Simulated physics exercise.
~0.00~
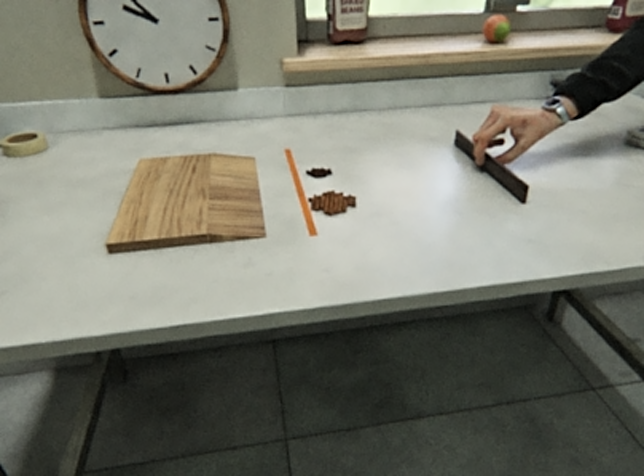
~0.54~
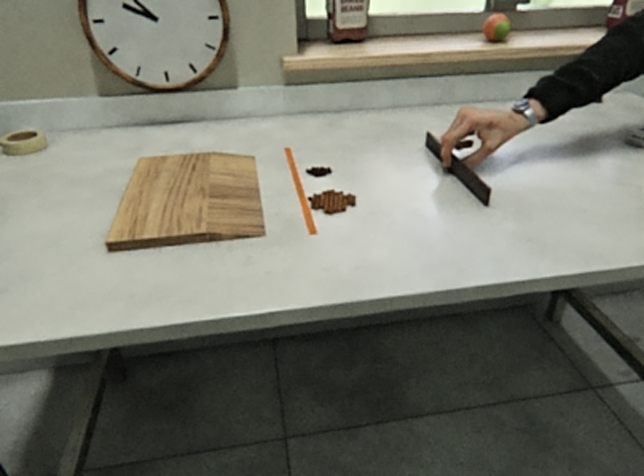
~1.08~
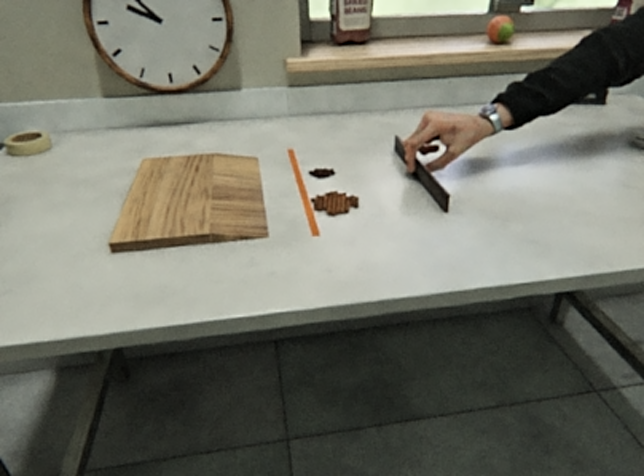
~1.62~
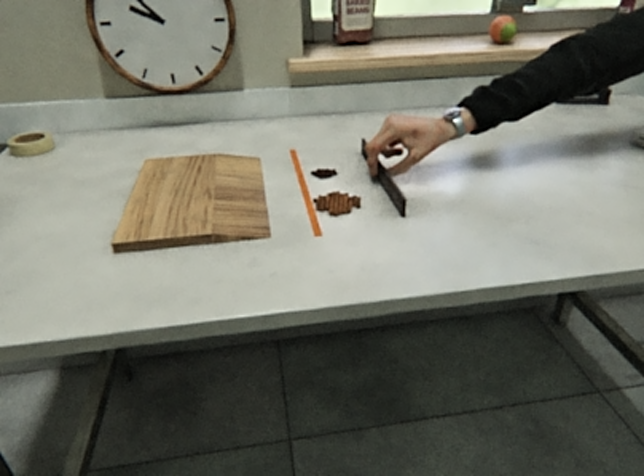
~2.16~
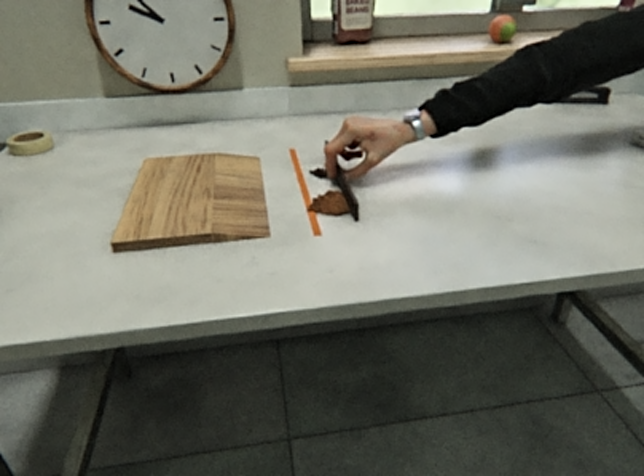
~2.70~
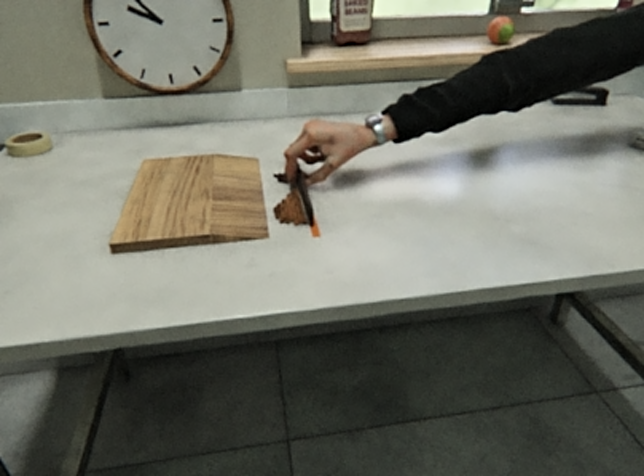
A hand in a dark sleeve, with a watch at the wrist, holds a dark upright strip on a pale table and slides it left. Ahead of it lie two small heaps of brown pieces, a larger one in front and a smaller one behind, beside a line of orange tape and a wooden slab with a ramp. The strip crosses the open tabletop while both heaps stay still. It then reaches the heaps and pushes them left over the tape. At the end, the strip is at the orange line, and both heaps sit just short of the ramp.
